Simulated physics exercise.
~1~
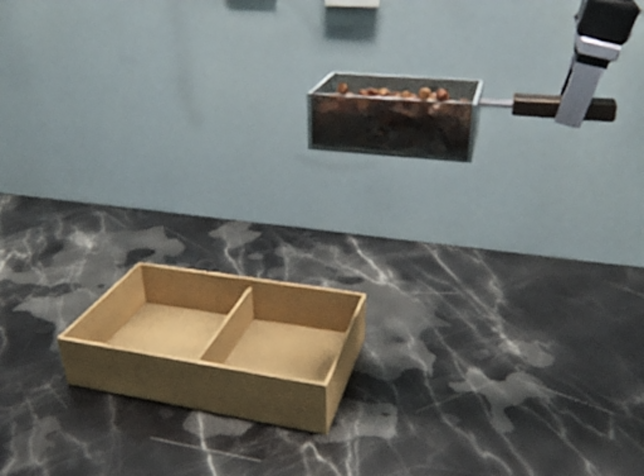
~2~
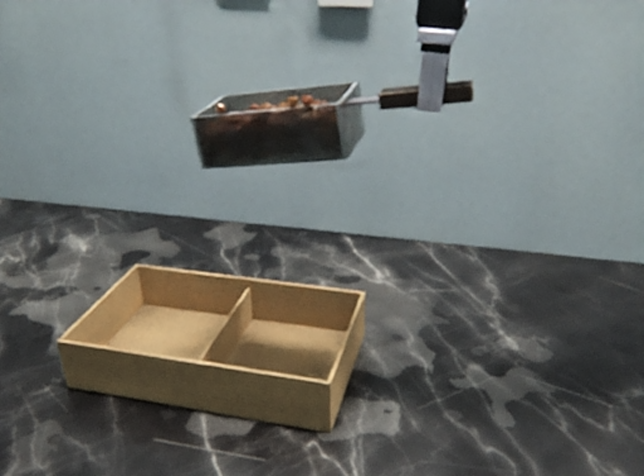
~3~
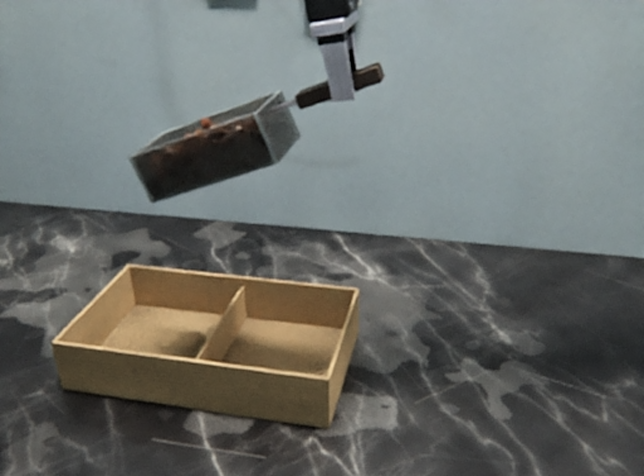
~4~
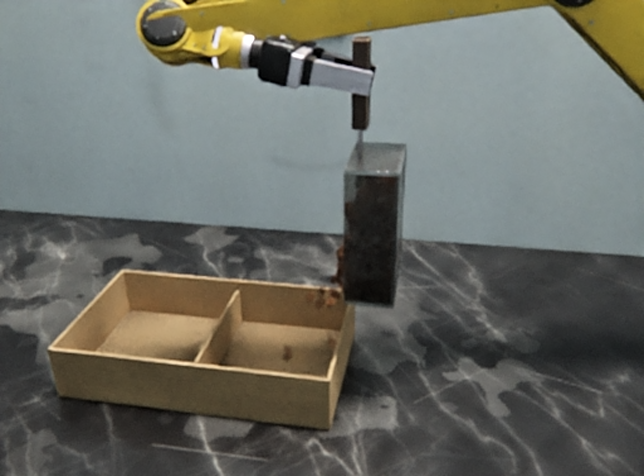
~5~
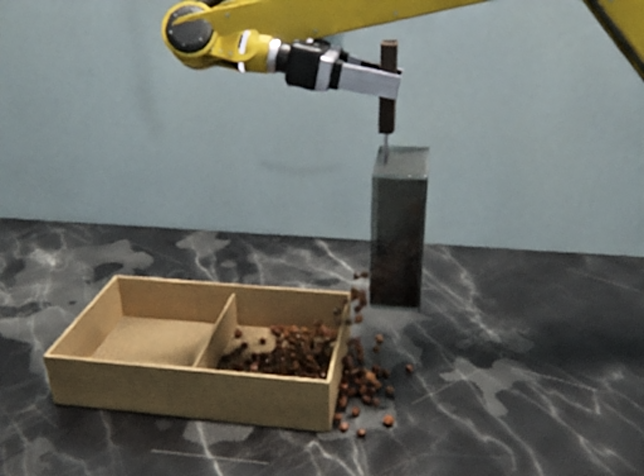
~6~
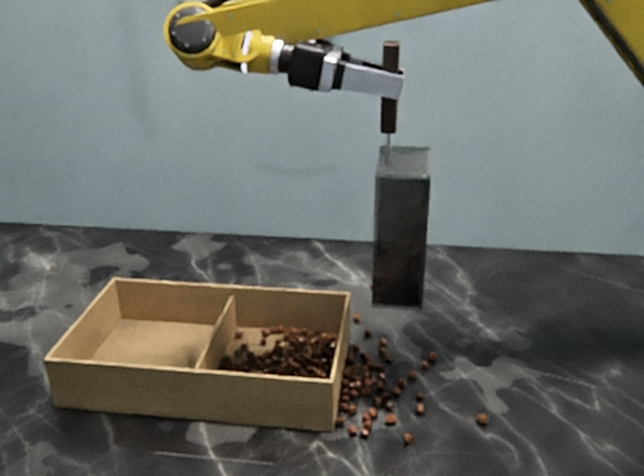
A robot arm tips a box, pouring brown pellets into the crate's right part and beside it.
